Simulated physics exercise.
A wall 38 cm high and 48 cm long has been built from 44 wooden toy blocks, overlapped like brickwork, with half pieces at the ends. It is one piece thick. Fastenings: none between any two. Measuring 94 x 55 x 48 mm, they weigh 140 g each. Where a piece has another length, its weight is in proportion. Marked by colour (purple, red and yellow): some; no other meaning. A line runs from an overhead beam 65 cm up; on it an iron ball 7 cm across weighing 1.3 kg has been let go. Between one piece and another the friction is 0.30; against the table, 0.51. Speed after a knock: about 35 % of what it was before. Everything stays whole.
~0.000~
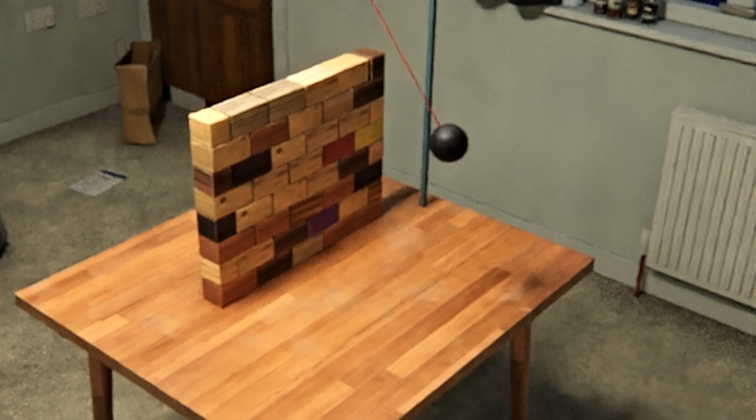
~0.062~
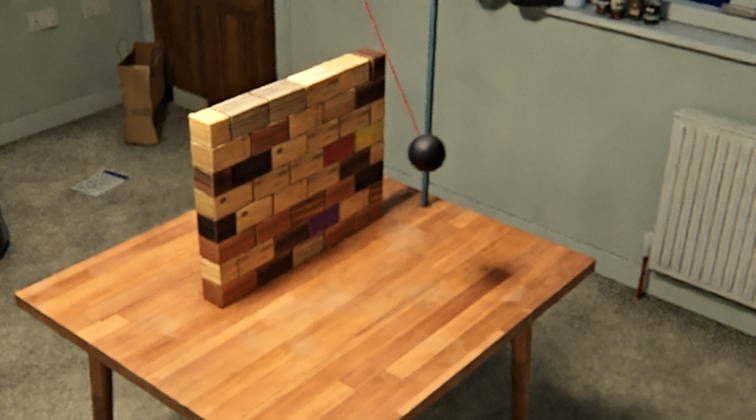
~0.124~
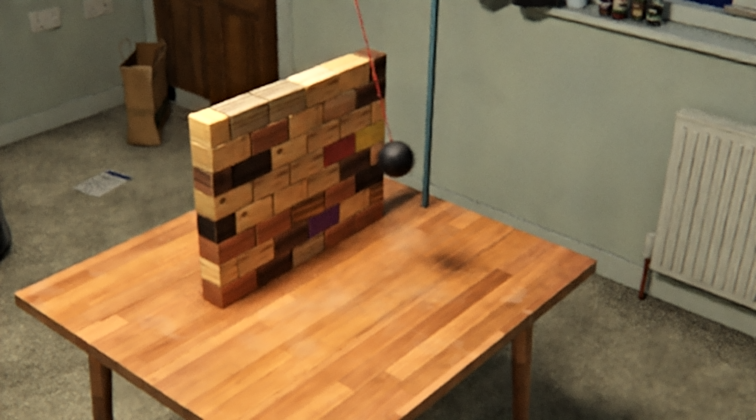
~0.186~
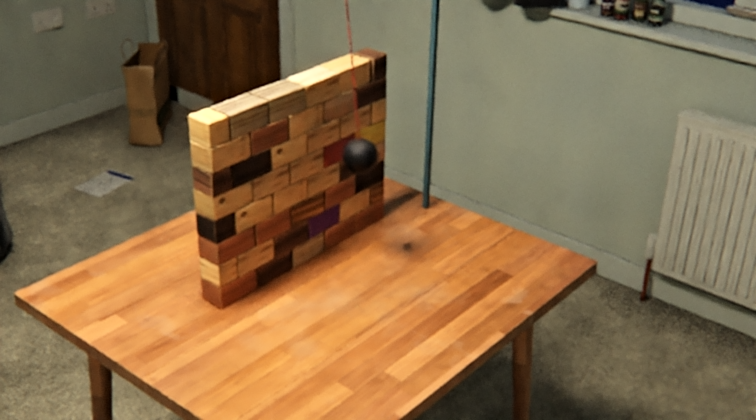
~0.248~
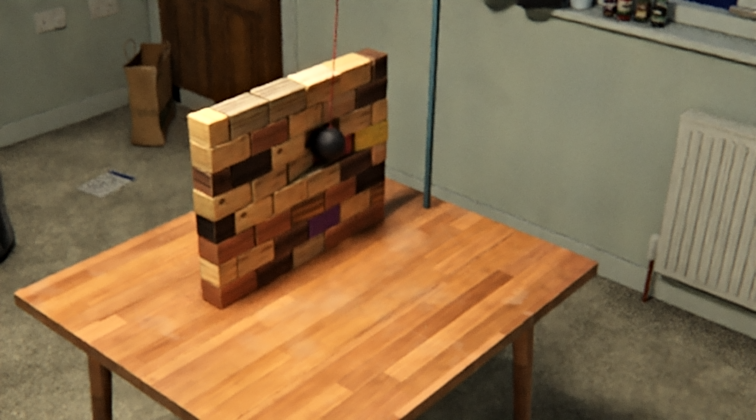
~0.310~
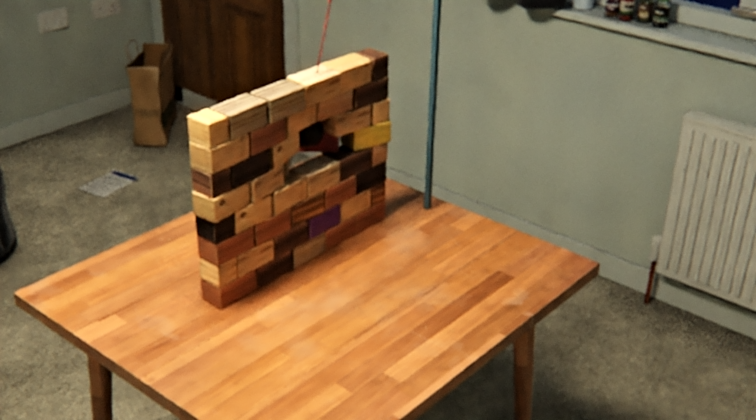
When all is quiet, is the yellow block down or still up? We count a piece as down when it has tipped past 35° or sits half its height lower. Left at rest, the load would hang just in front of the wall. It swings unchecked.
Once things settle, the yellow block is still up.
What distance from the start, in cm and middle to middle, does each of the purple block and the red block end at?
Moved: Purple 0, red 22.
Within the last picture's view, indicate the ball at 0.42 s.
Pixel position: Around (281, 106).
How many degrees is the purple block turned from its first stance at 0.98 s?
Near 0 degrees from where it started.
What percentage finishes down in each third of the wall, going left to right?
Per cent - left 0, middle 20, right 20.
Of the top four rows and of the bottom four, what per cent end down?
Top share 20 per cent; bottom share 0 per cent.
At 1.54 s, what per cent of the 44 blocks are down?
By that time it is 10 percent.
By 0.42 s, line 26° past plumb; 1 of the 44 blocks down; yellow block moved 8 mm; red block tilted 23°, 19 mm lower.
By 0.68 s, line 24° past plumb; 4 of the 44 blocks down; yellow block moved 8 mm; red block on its side.
By 0.98 s, line 12° before plumb; 5 of the 44 blocks down; yellow block moved 9 mm; red block on its side.
By 1.54 s, line plumb; 5 of the 44 blocks down; yellow block moved 9 mm; red block on its side.
When it is over (2.4 s), line 21° before plumb; 5 of the 44 blocks down; yellow block moved 9 mm; red block on its side; purple block unmoved. In pixels of the last frame, middles, yellow block near (366, 132), red block near (283, 225).
